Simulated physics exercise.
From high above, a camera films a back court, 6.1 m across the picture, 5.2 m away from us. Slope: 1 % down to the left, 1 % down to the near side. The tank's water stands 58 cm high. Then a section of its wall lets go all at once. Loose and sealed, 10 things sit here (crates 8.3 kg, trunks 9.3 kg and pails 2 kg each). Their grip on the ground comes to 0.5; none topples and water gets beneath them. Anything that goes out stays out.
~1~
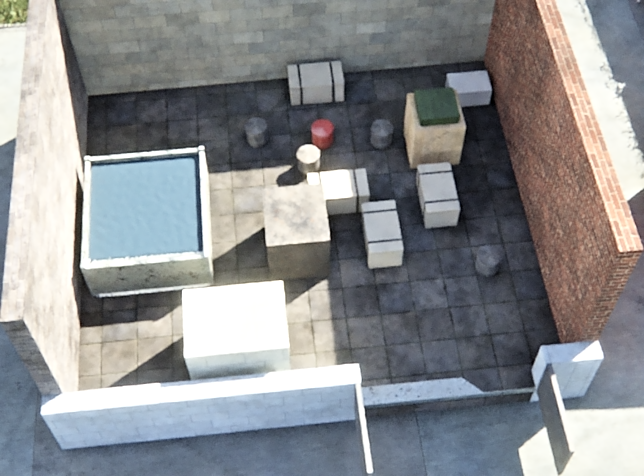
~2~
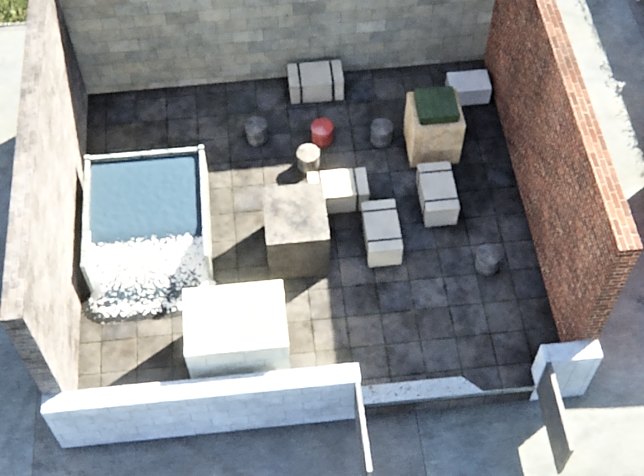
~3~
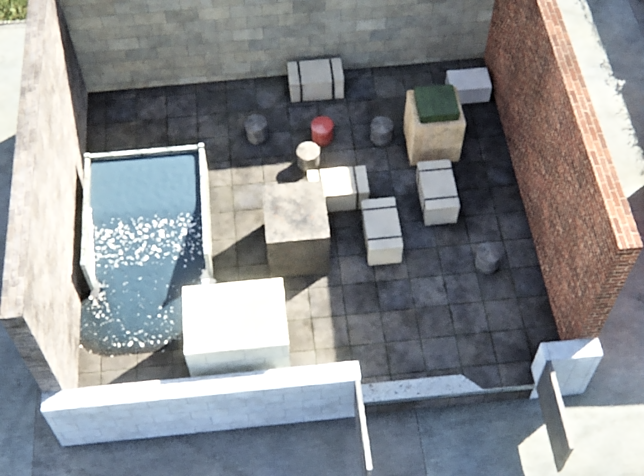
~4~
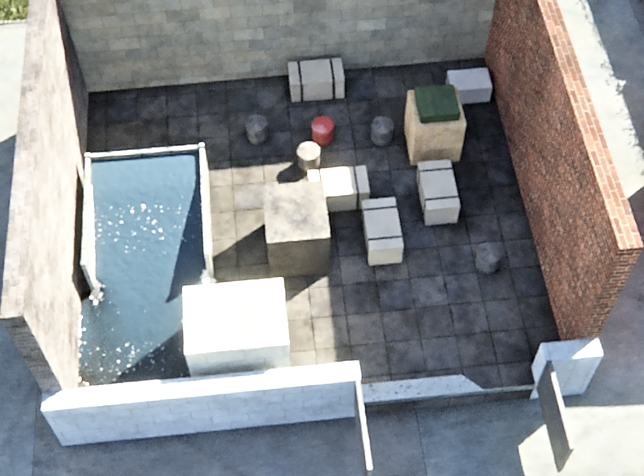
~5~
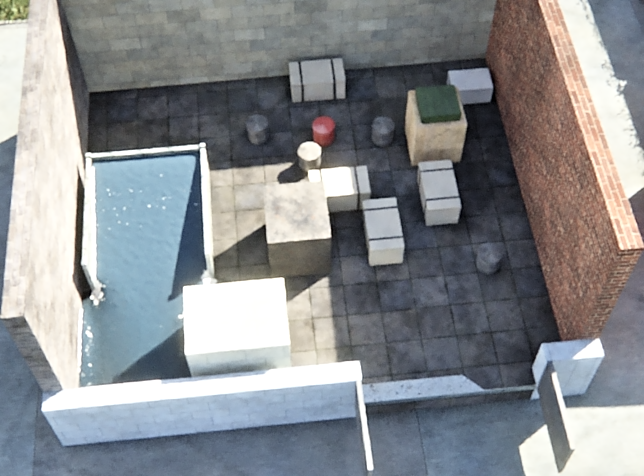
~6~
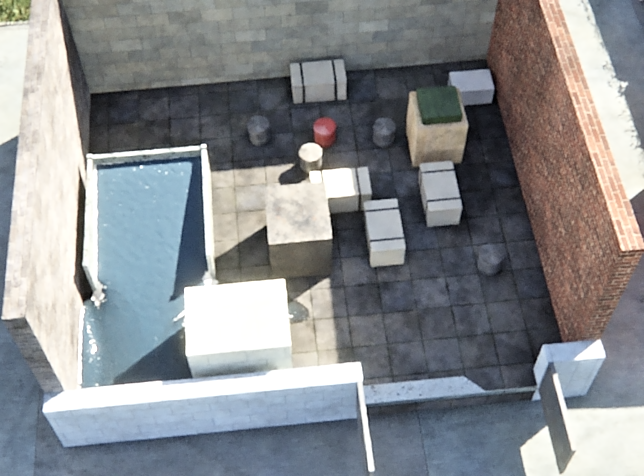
In this clip, seen from above, the front side of a water-filled tank in a walled court gives way and water pours out, foaming, then spreads across the paving toward the low white wall while the surrounding boxes and pails stay still.
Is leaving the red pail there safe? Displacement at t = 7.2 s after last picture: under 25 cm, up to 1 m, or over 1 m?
Chances are it never really leaves its spot.
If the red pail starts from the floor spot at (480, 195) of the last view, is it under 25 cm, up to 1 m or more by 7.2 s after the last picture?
By that time it covers a moderate distance.
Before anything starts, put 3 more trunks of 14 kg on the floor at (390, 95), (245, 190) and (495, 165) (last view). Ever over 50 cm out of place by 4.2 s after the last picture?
The first one ends up inside that, the second inside that, the third inside that.
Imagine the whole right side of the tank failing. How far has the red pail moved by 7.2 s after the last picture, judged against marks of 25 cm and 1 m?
I'd say the red pail gets swept off.
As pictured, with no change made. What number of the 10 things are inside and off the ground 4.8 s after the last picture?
Then: 1.
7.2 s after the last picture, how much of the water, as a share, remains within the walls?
Close to 90 in a hundred parts remain.
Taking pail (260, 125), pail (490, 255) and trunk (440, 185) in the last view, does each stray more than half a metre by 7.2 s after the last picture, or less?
In turn: Under, past it, short of it.
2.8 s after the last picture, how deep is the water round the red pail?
I'd put it at about 0 cm.
Then, 0.9 s after the last picture the red pail is near (325, 126), 0.0 m from its start, aground; 0 of 10 are out; 0 afloat.
Then, 2.8 s after the last picture the red pail is near (325, 126), 0.0 m from its start, aground; 0 of 10 are out; 1 afloat.
Then, 4.8 s after the last picture the red pail is near (325, 126), 0.0 m from its start, aground; 0 of 10 are out; 1 afloat.
Then, 7.2 s after the last picture the red pail is near (325, 126), 0.0 m from its start, aground; 0 of 10 are out; 2 afloat.
